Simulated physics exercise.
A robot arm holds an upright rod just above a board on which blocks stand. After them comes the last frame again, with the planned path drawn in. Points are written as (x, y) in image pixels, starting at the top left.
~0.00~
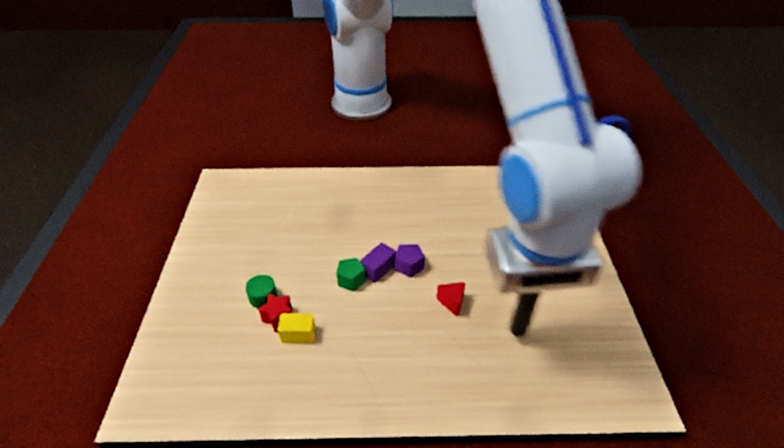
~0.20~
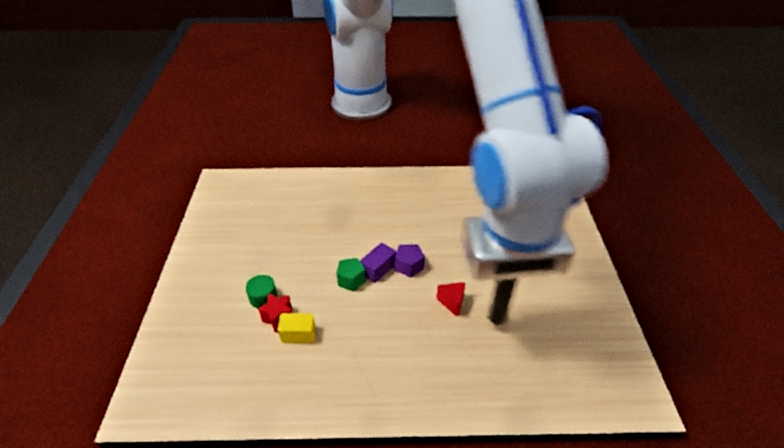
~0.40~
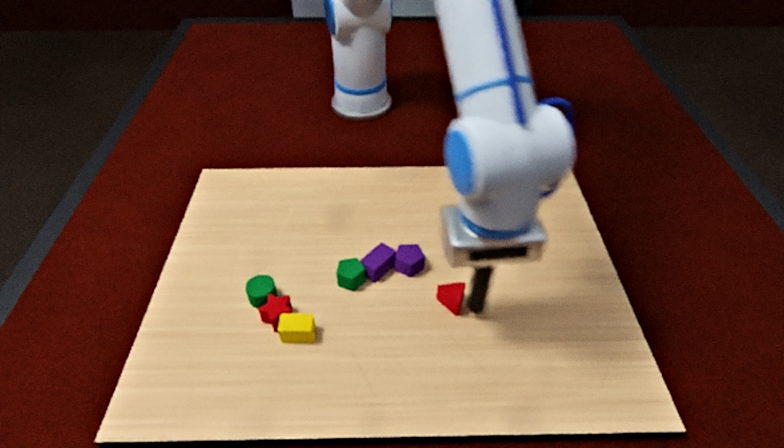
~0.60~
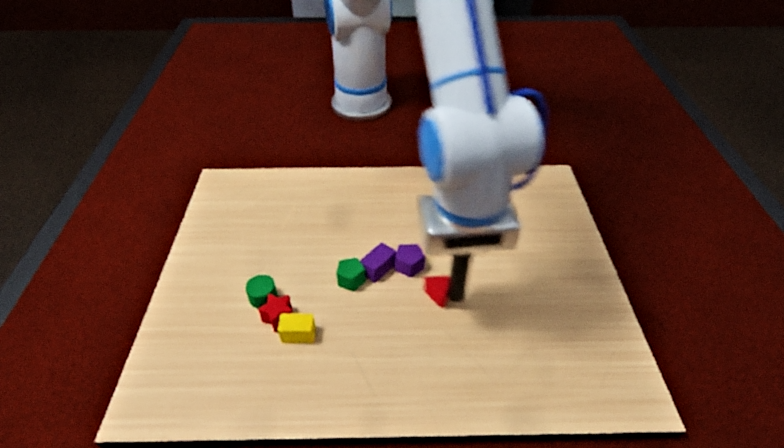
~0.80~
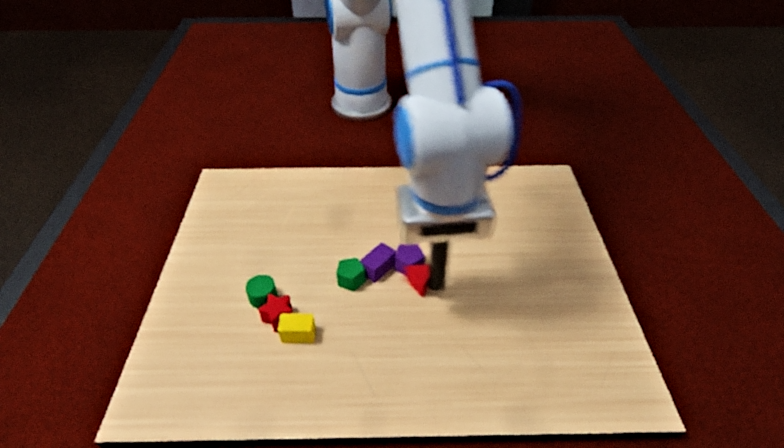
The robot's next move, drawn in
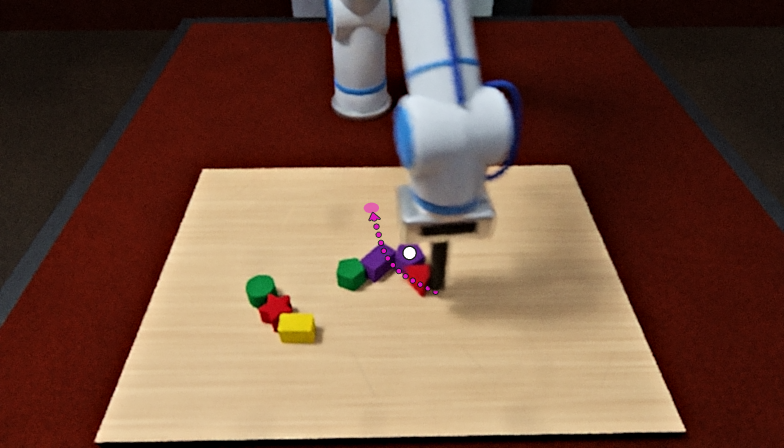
A light wooden board lies on a dark red surface, seen from a fixed, raised view in front, with part of another white arm standing behind it. A green cylinder, red star and yellow block sit at left, a green pentagon and two purple blocks near the middle, and a red triangle to their right. A white and blue robot arm moves its dark rod leftward and slightly away, pushing the triangle up beside the purple pentagon.
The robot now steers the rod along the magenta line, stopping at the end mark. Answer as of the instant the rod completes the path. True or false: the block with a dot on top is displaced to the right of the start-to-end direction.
The statement is correct.
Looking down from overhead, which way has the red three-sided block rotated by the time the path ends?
Looking down, my answer is that the red three-sided block rotates anticlockwise.
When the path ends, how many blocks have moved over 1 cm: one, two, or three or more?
That makes 3 blocks or more.
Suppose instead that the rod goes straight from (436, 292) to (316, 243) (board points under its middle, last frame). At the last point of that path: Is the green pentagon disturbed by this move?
By the last moment of the path, the green pentagon has shifted.
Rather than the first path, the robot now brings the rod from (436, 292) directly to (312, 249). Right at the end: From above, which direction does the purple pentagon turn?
The turn is clockwise.
Path on the board, from (436, 292) through (396, 269) and (379, 238) to (371, 208); the dot is on the purple pentagon.
On the path given first. One third of the way, rod (396, 262); green pentagon (348, 268); purple oblong block (368, 250); purple pentagon (400, 239), turned 60° clockwise; red three-sided block (380, 261), turned 45° anticlockwise.
Two thirds of the way, rod (379, 230); green pentagon (347, 268); purple oblong block (363, 245), turned 40° anticlockwise; purple pentagon (401, 225), turned 115° clockwise; red three-sided block (378, 262), turned 45° anticlockwise.
At the end, rod (371, 201); green pentagon (347, 268); purple oblong block (363, 245), turned 40° anticlockwise; purple pentagon (401, 225), turned 115° clockwise; red three-sided block (378, 262), turned 45° anticlockwise.
